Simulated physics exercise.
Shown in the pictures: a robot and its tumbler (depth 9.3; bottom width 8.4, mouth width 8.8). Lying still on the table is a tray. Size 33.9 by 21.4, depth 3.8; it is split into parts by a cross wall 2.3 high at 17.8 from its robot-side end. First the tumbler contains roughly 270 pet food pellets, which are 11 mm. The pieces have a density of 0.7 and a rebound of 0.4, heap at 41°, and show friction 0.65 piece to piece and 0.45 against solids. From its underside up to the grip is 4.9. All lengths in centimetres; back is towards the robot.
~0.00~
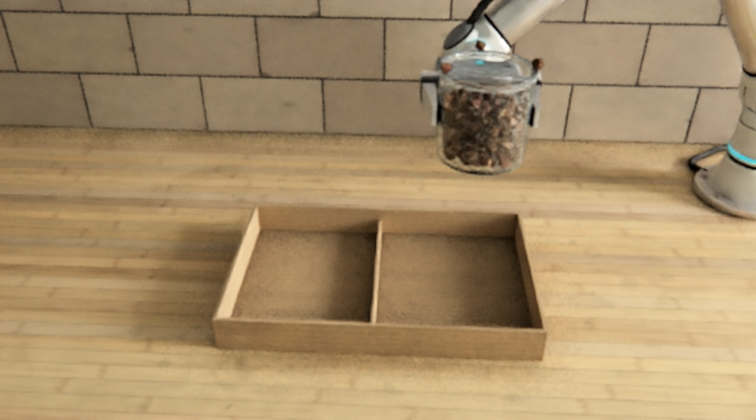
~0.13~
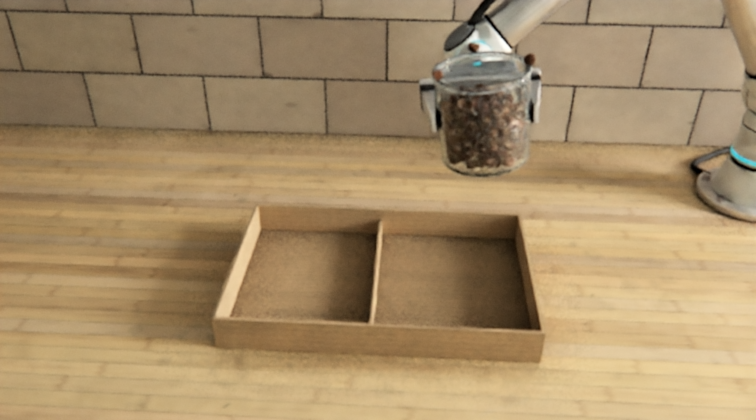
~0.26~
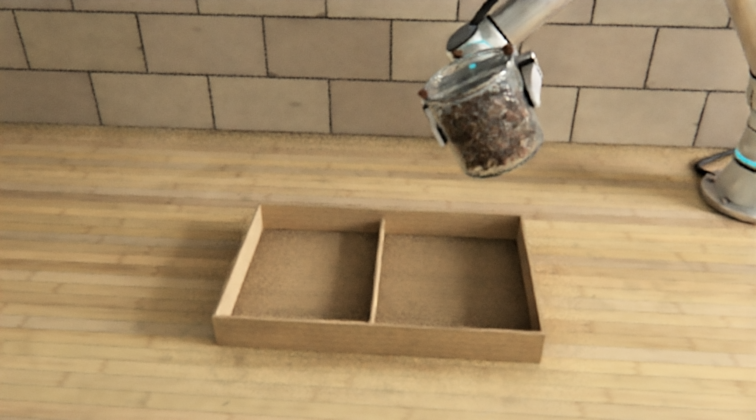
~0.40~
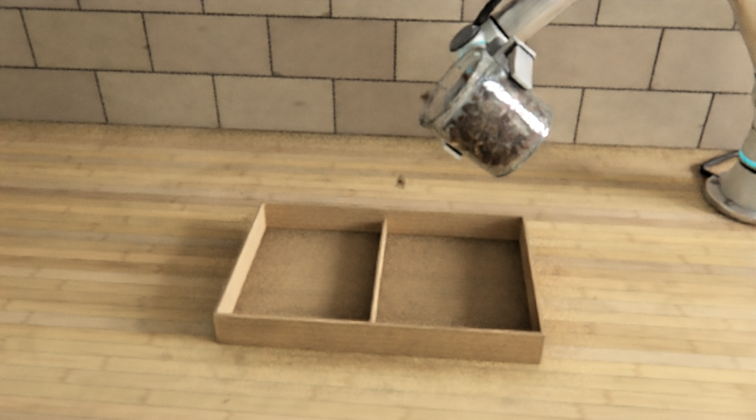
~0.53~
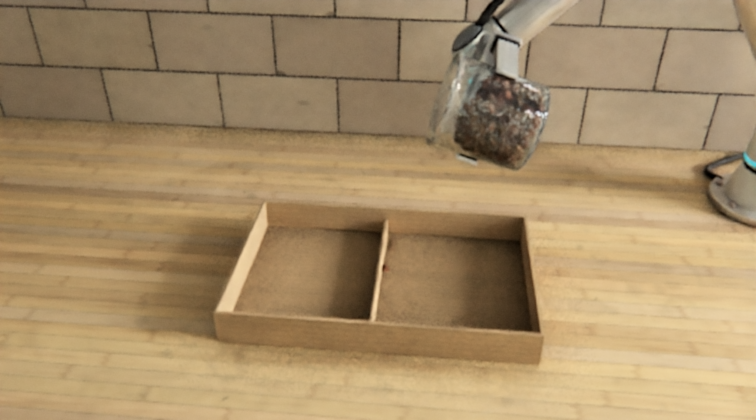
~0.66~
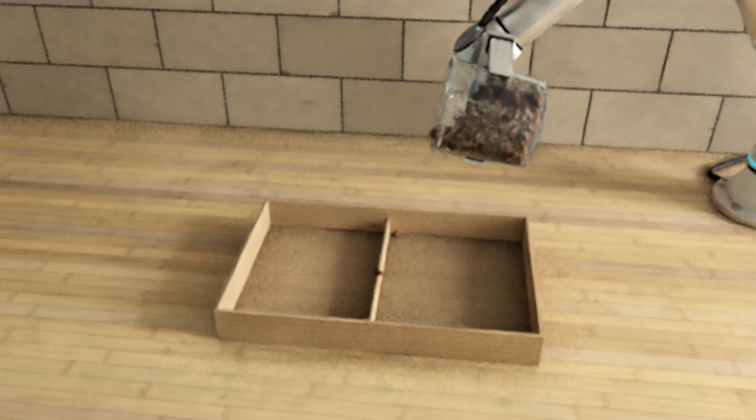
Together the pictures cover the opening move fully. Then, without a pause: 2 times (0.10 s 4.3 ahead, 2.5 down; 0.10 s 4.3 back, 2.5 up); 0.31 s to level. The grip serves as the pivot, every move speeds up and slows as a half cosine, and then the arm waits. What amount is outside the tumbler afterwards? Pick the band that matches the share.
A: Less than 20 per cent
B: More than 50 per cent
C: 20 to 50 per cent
20 to 50 per cent (C).
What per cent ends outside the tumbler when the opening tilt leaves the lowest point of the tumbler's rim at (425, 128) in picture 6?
Around 15 per cent of it.
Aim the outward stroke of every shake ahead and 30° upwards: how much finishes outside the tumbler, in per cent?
It comes to around 95 percent.
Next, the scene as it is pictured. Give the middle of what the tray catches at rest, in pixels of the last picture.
Approximately (333, 274) in pixels.
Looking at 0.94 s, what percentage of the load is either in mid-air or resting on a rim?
I'd reckon close to 11 per cent.
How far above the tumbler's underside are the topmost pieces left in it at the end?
The top sits some 7.0 cm up.
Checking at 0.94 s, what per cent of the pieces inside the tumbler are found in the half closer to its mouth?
Close to 35 in a hundred.
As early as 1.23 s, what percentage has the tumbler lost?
Close to 35 per cent of the load is out.
After 0.94 s, tilted 80° forward, highest piece 24 above the table; 223 in the tumbler, 17 in the far-side part, 1 in the robot-side part, 29 in flight or on a rim.
After 1.23 s, tilted 35° forward, highest piece 25 above the table; 171 in the tumbler, 65 in the far-side part, 24 in the robot-side part, 10 in flight or on a rim.
After 1.57 s, level, highest piece 25 above the table; 171 in the tumbler, 68 in the far-side part, 30 in the robot-side part, 1 on the table or floor.
After 2.62 s, level, highest piece 25 above the table; 171 in the tumbler, 68 in the far-side part, 30 in the robot-side part, 1 on the table or floor.
In the end, 171 in the tumbler, 68 in the far-side part, 30 in the robot-side part, 1 on the table or floor. That is 37 % outside the tumbler.
